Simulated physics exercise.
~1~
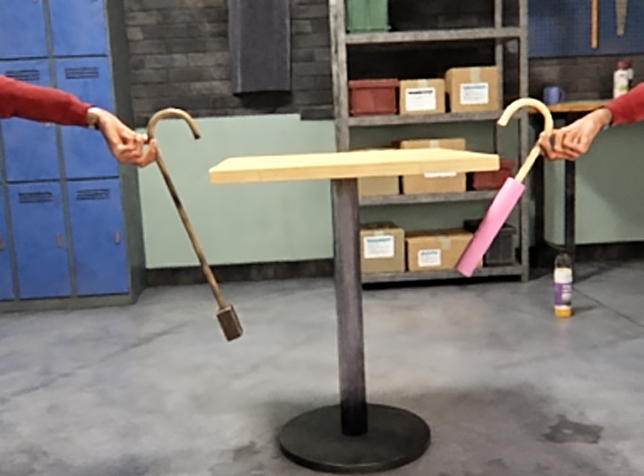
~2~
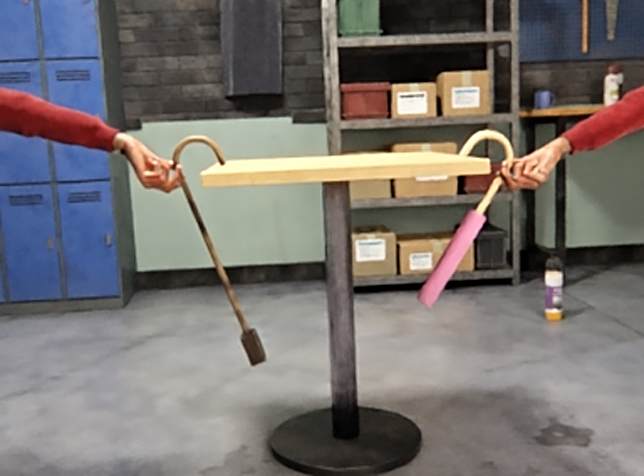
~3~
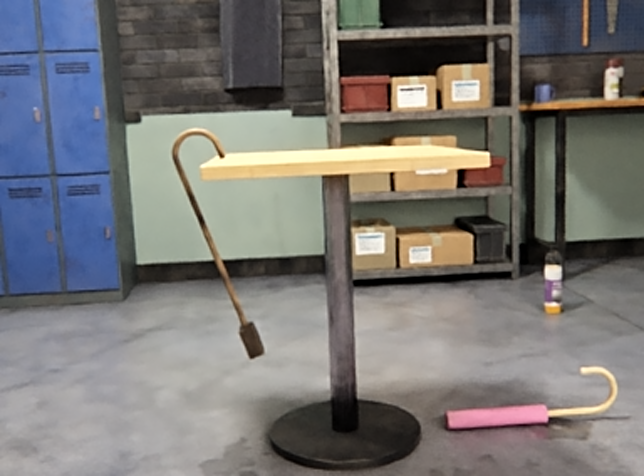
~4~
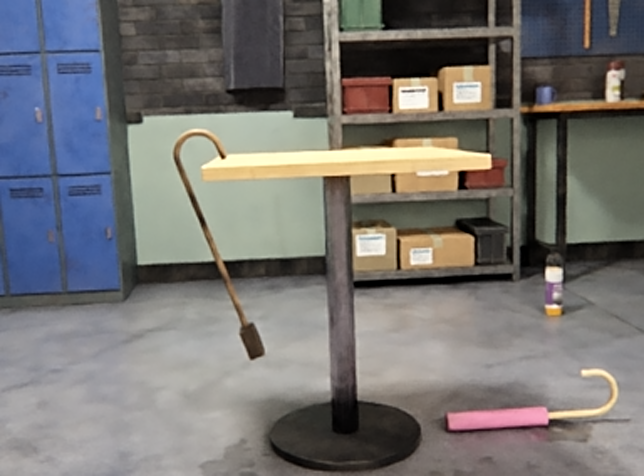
The footage shows two hands bringing a black brush with a curved handle and a pink umbrella to opposite edges of a table and letting go; the brush stays hooked on the left edge, while the umbrella ends up lying on the floor at right.
